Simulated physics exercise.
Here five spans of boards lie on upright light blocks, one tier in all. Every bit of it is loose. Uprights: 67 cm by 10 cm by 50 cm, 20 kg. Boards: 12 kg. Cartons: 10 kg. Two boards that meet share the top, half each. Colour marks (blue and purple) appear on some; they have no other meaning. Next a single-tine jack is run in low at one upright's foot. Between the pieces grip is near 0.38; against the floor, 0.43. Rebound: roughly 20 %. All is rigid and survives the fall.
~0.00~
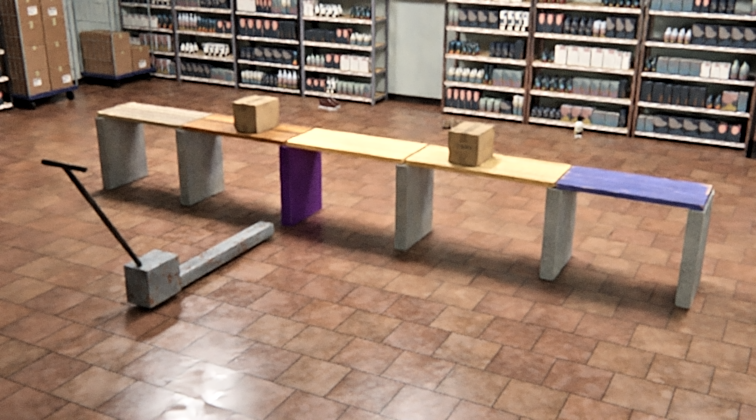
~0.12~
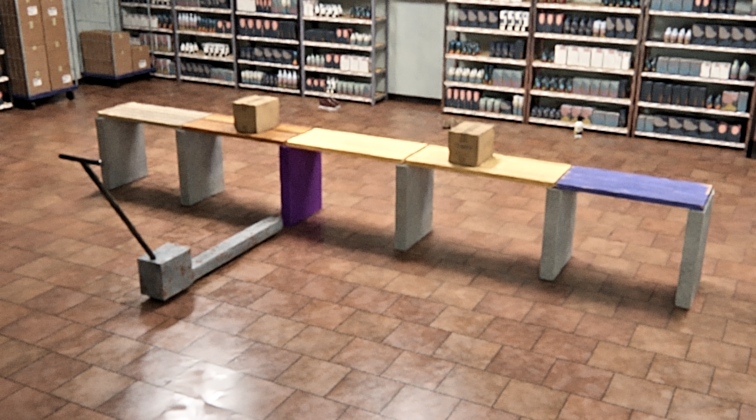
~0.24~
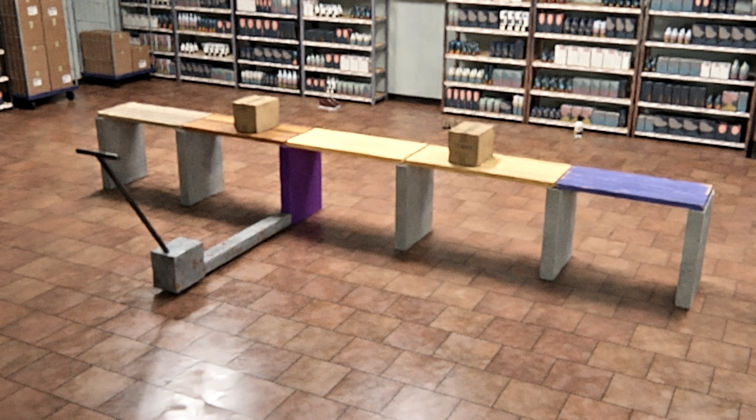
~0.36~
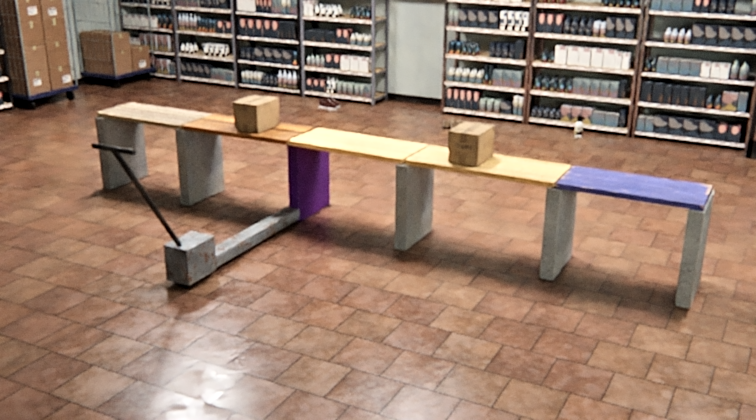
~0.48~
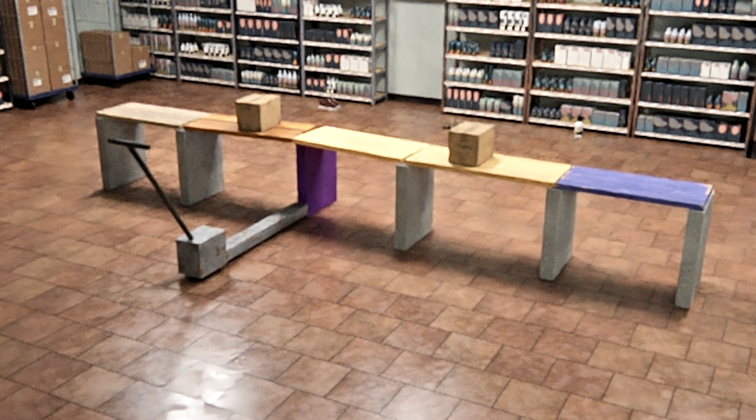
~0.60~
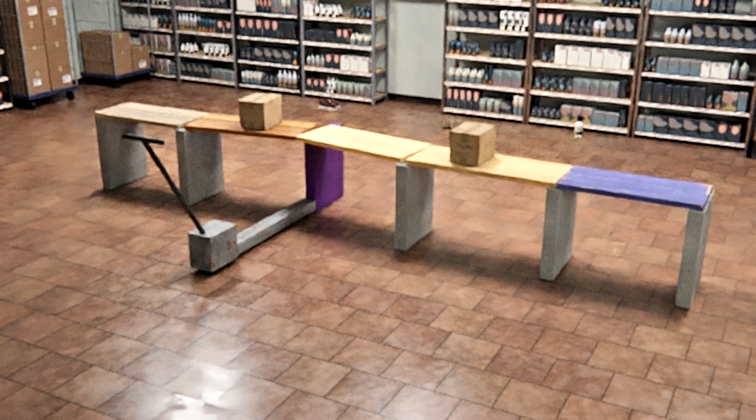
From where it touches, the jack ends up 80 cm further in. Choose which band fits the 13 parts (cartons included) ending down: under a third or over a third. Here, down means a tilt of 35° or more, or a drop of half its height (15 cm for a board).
More than a third.
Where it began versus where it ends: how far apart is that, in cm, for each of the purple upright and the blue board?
The purple one ends 90 cm from its start and the blue one 0 cm.
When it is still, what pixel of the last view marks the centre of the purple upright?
Near (354, 153).
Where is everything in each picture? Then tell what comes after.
In the first picture (places mark the middle of the side facing us), jack tip (266, 230) 26 cm short; purple upright (307, 179); blue board (634, 184); nothing disturbed.
Jack tip (275, 225) 14 cm short; purple upright (307, 179), in the second picture.
Jack tip (284, 220) 10 mm short; purple upright (307, 179), in the third picture.
Jack tip (293, 215) 12 cm in; purple upright (314, 176) shifted 12 cm; one has shifted, in the fourth picture.
Jack tip (301, 210) 24 cm in; purple upright (322, 172) shifted 24 cm; 4 disturbed, none down, in the fifth picture.
Jack tip (309, 206) 37 cm in; purple upright (330, 168) shifted 37 cm; blue board (634, 184); 5 disturbed, none down, in the sixth picture.
After 0.78 s, none of the 13 pieces down, 5 disturbed; purple upright shifted 56 cm.
After 0.98 s, 2 of the 13 pieces down; purple upright shifted 76 cm.
After 1.26 s, 4 of the 13 pieces down; purple upright shifted 87 cm.
After 1.62 s, 6 of the 13 pieces down; purple upright shifted 87 cm.
At rest (2.5 s), 6 of the 13 pieces down; purple upright shifted 87 cm; blue board unmoved. That is 46 per cent. As the last picture would show them, middles, purple upright near (354, 153), blue board near (634, 187).
